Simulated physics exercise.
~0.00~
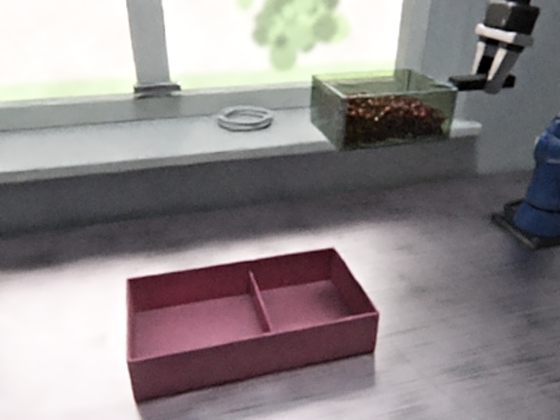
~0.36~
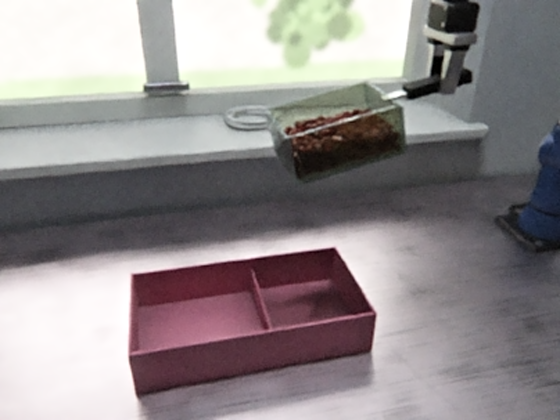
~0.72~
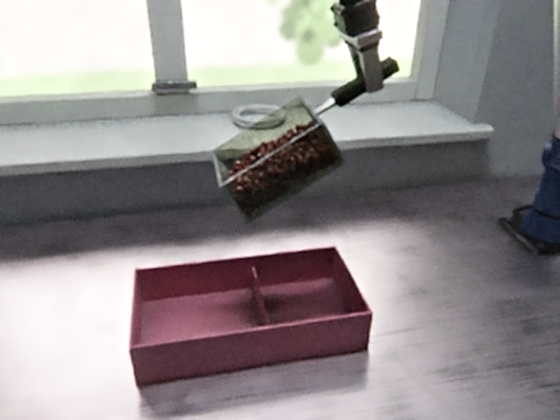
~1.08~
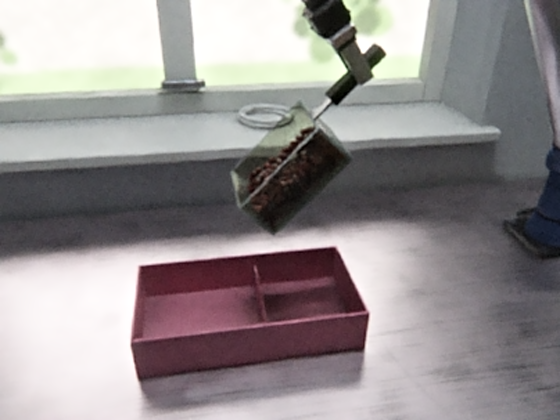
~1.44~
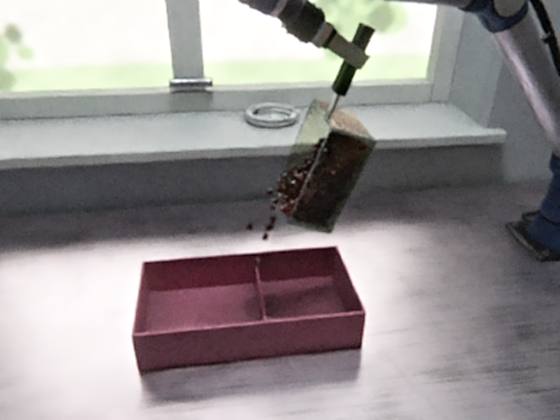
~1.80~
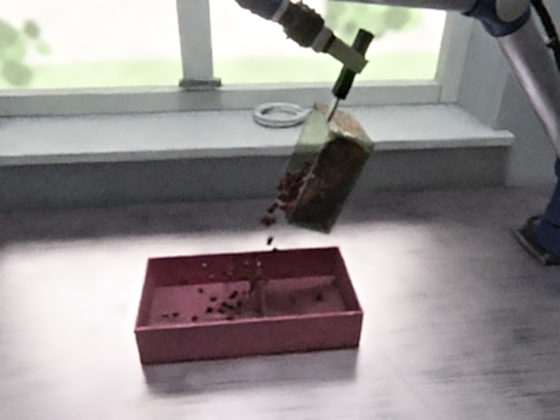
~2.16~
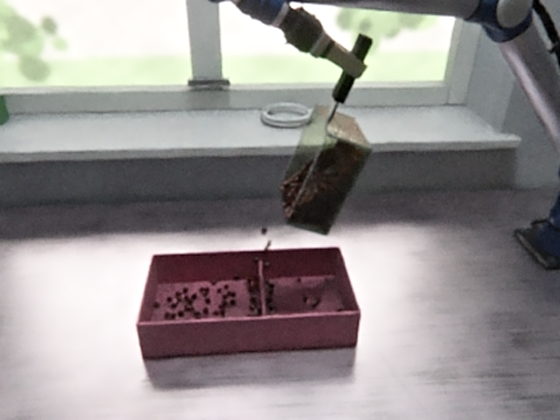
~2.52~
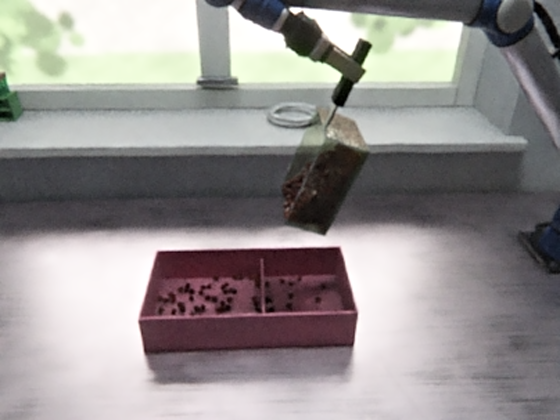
Robot arm carrying a clear box of dark beads left from the windowsill, tipping some into a divided red tray, most staying inside.
